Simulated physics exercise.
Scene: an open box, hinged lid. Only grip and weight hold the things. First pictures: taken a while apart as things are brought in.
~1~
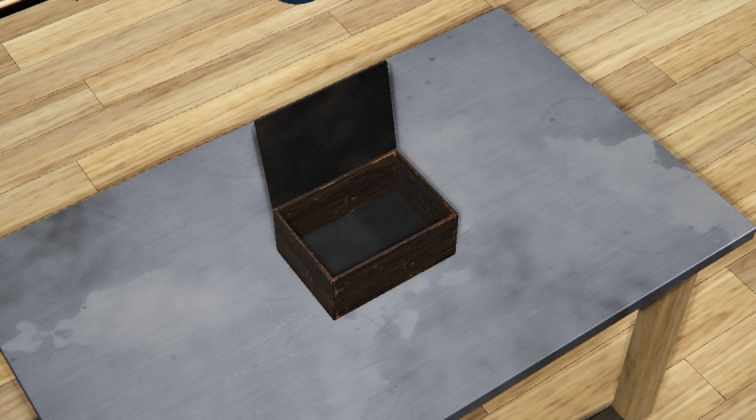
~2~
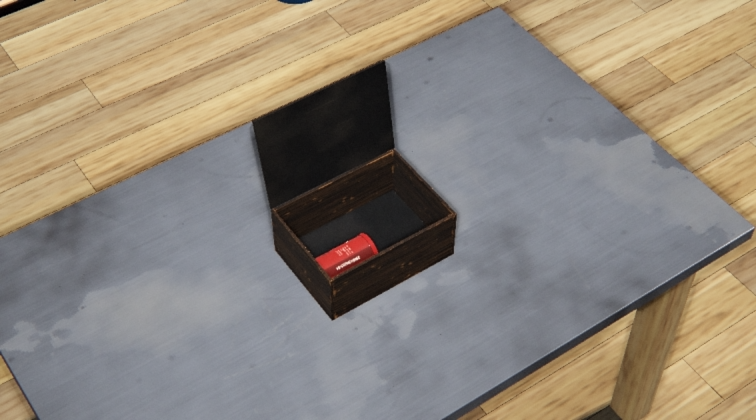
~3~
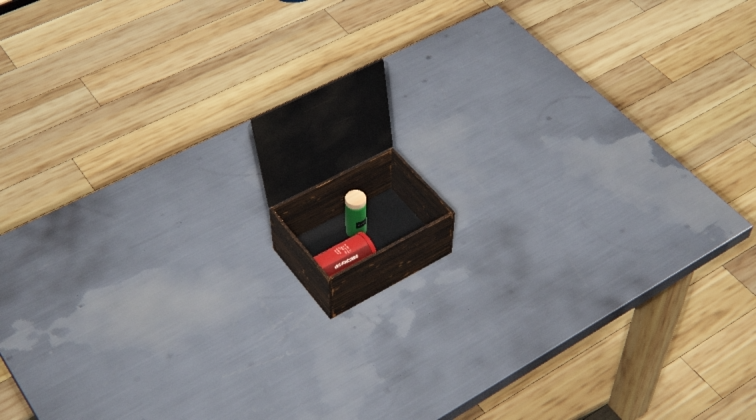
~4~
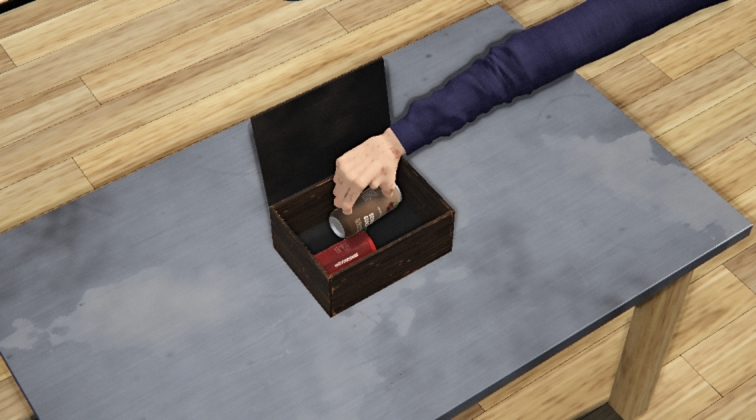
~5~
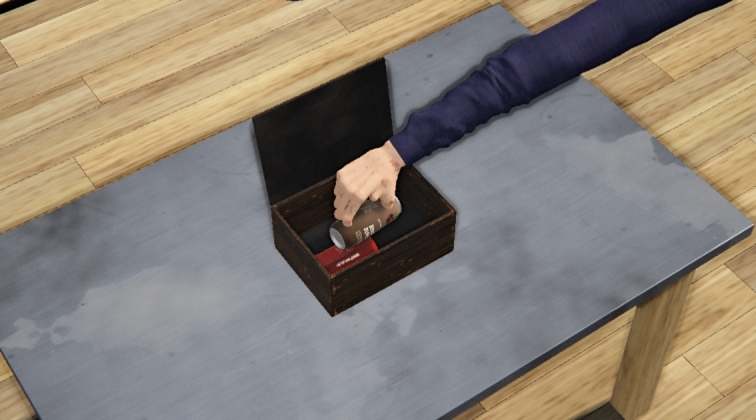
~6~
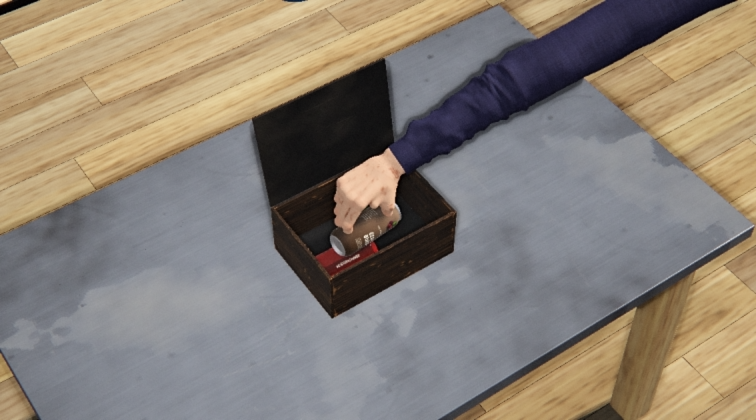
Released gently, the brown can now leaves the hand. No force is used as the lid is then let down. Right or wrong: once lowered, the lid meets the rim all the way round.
Right.
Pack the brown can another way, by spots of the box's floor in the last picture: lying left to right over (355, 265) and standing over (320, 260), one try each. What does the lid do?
Result of try one: No gap; result of try two: A gap remains.
Then, 1.50 s later than the last frame, lid 68° above the rim; brown can moved about its own width near (379, 250).
Then, 1.80 s later than the last frame, lid 33° above the rim; brown can moved about its own width near (379, 264); red tin moved a little.
When it is over, lid shut; moved from the start, red tin and brown can; green shaker as before. End places, in pixels of the last picture, brown can near (378, 263).
